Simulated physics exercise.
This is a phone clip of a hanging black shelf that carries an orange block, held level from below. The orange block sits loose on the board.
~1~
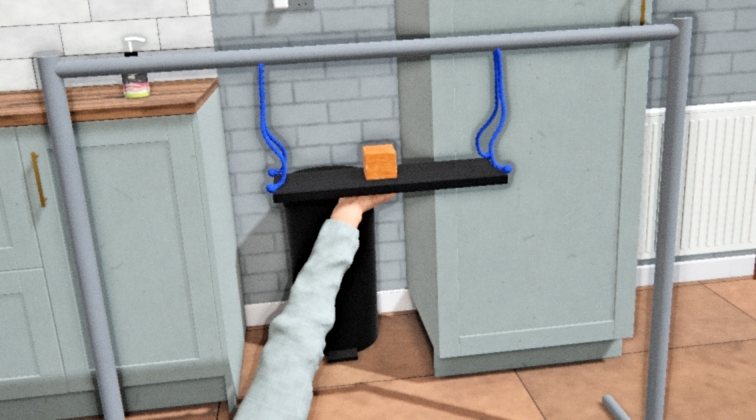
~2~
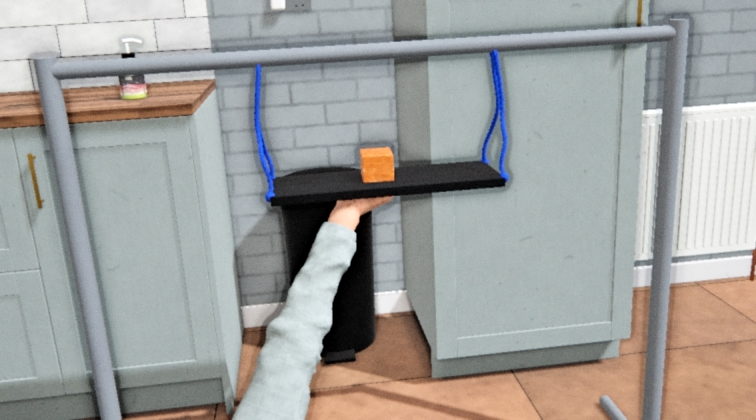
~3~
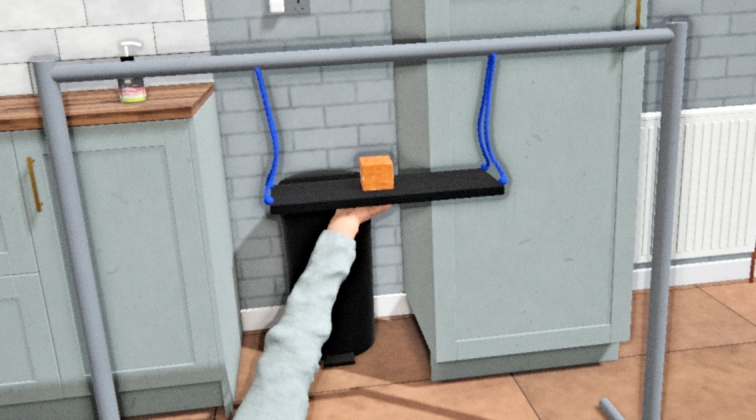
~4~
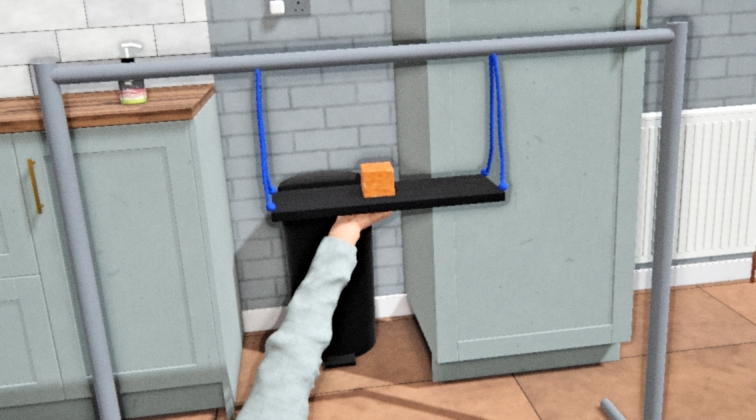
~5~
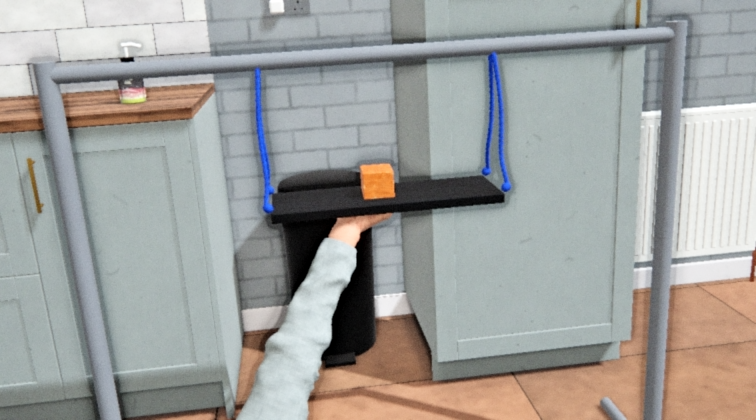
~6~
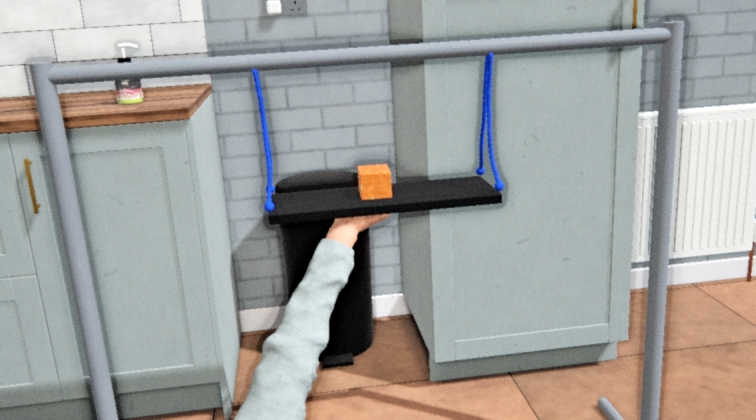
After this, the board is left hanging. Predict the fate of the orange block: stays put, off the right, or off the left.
Stays put.
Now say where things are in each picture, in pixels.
In the first frame, orange block (379, 162); black shelf (393, 189).
In the second frame, orange block (377, 165).
In the third frame, orange block (376, 173).
In the fourth frame, orange block (377, 180); black shelf (391, 207).
In the fifth frame, orange block (377, 181).
In the sixth frame, orange block (374, 182); black shelf (388, 209); left cords almost straight; right cords almost straight.
Then, 0.44 s past the final frame, board level; block on the board near (375, 185).
When it is over, board level; block on the board near (375, 185). The orange block stays on the board.
